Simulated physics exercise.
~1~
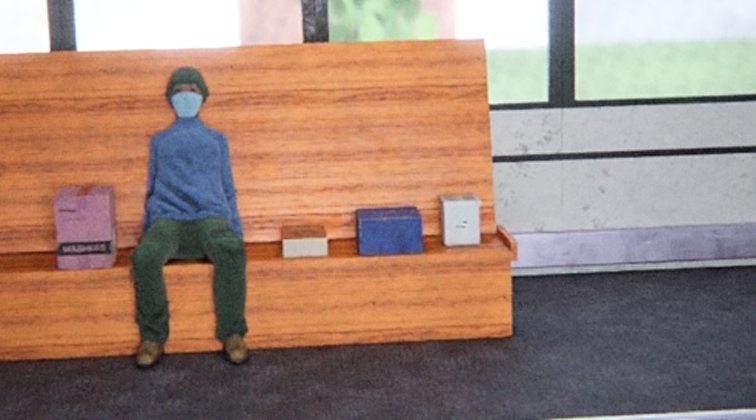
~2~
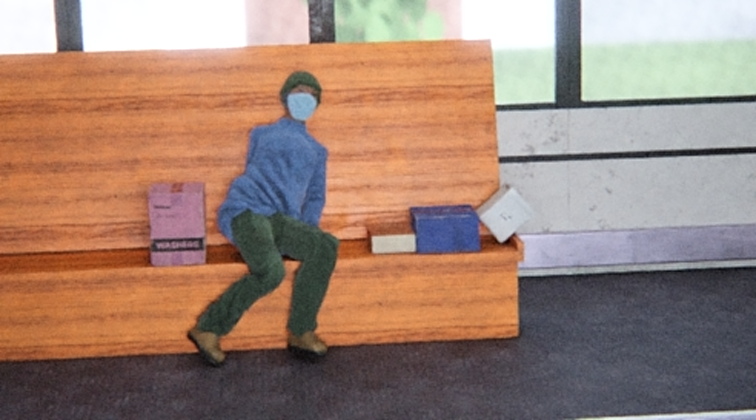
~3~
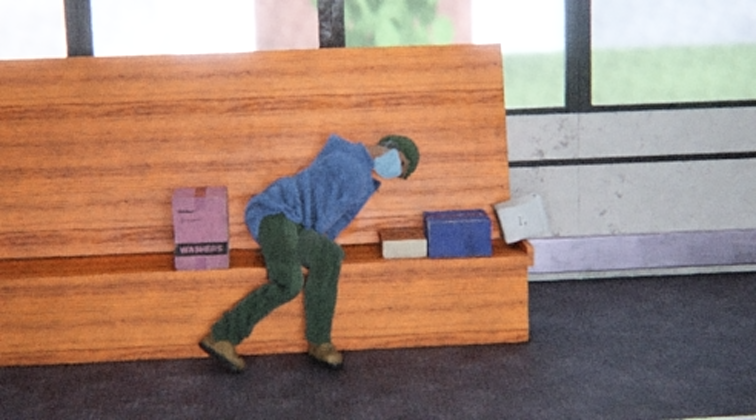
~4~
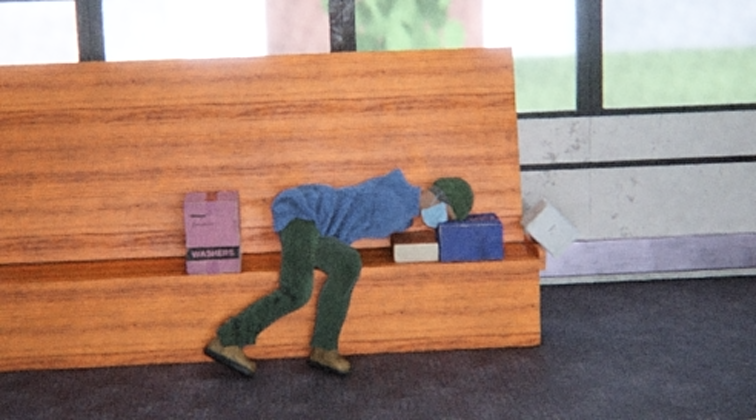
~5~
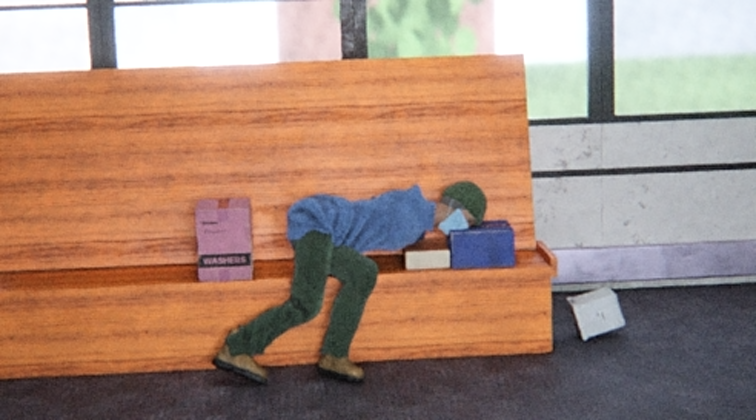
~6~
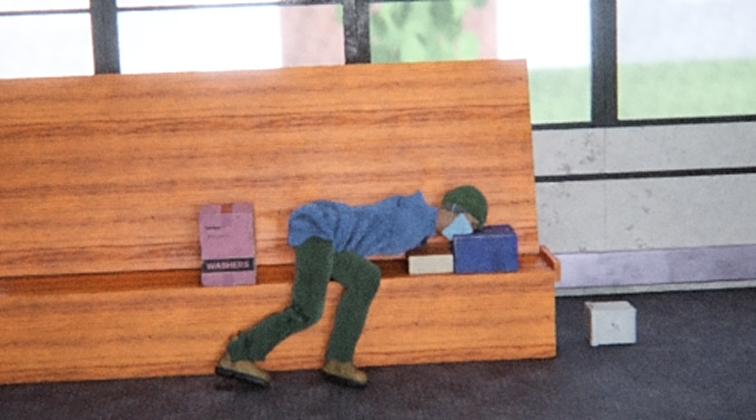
At the start, a masked commuter in a green hat and blue sweater sits upright on a wooden bench, with a pink pack on the left and a small pale item, a blue carton and a white container on the right. The commuter tips to the right, arms hanging loose, as the white container tilts at the bench end. The commuter folds over sideways until the head comes down on the blue carton, while the container topples past the end and drops. It ends on the floor beside the bench, and the commuter stays slumped with the other three items still on the seat.
